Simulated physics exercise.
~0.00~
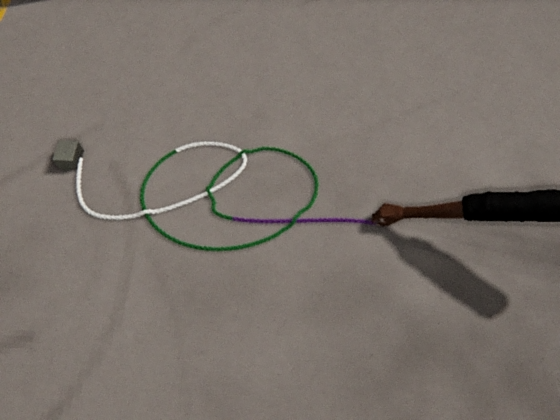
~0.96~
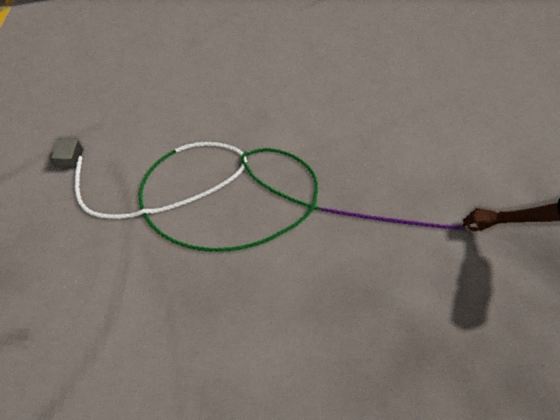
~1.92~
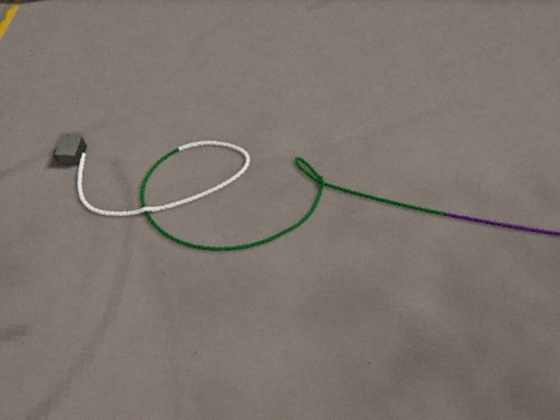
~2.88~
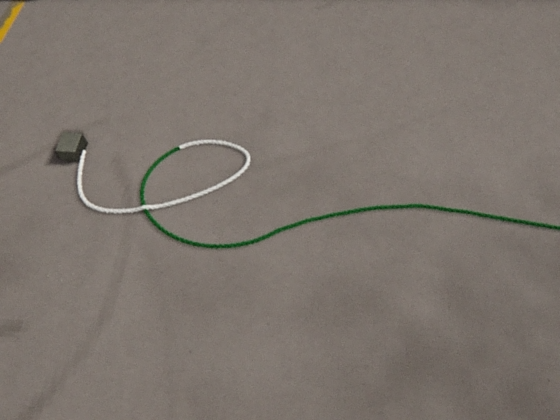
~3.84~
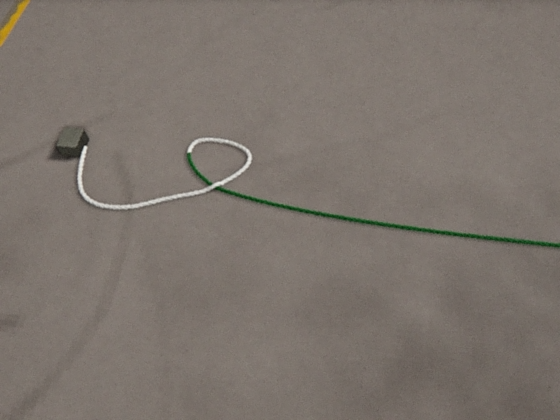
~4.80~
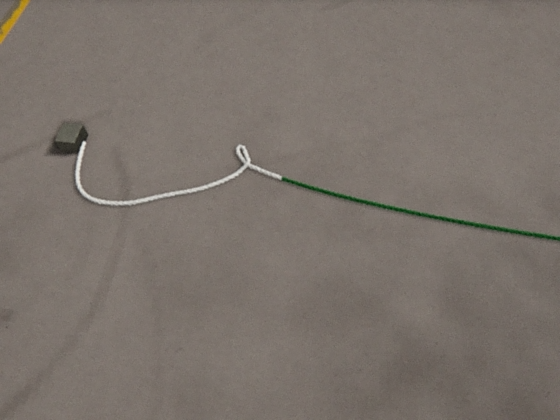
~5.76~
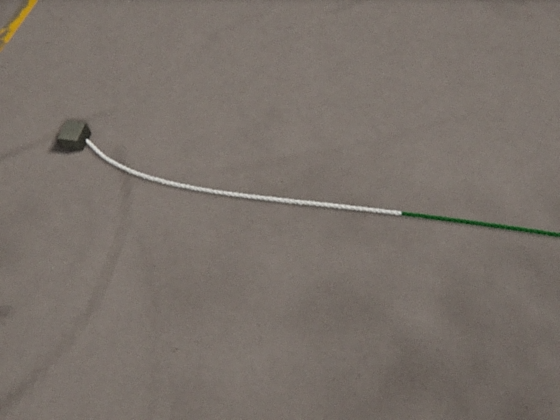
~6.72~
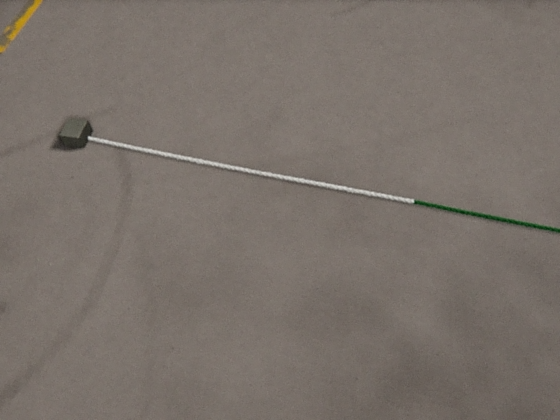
A grey, faintly stained concrete floor is seen from above at an angle, with a yellow line at the upper left corner. A rope coloured white, then green, then purple runs from a small grey block at the left and lies in overlapping loops. A hand at the right pulls the purple end rightward and leaves view. The right-hand green loop shrinks to a narrow bend and opens out, then the larger left loop tightens to a tiny white one and vanishes. The rope ends straight and free of knots, white then green, as the view shifts slightly.
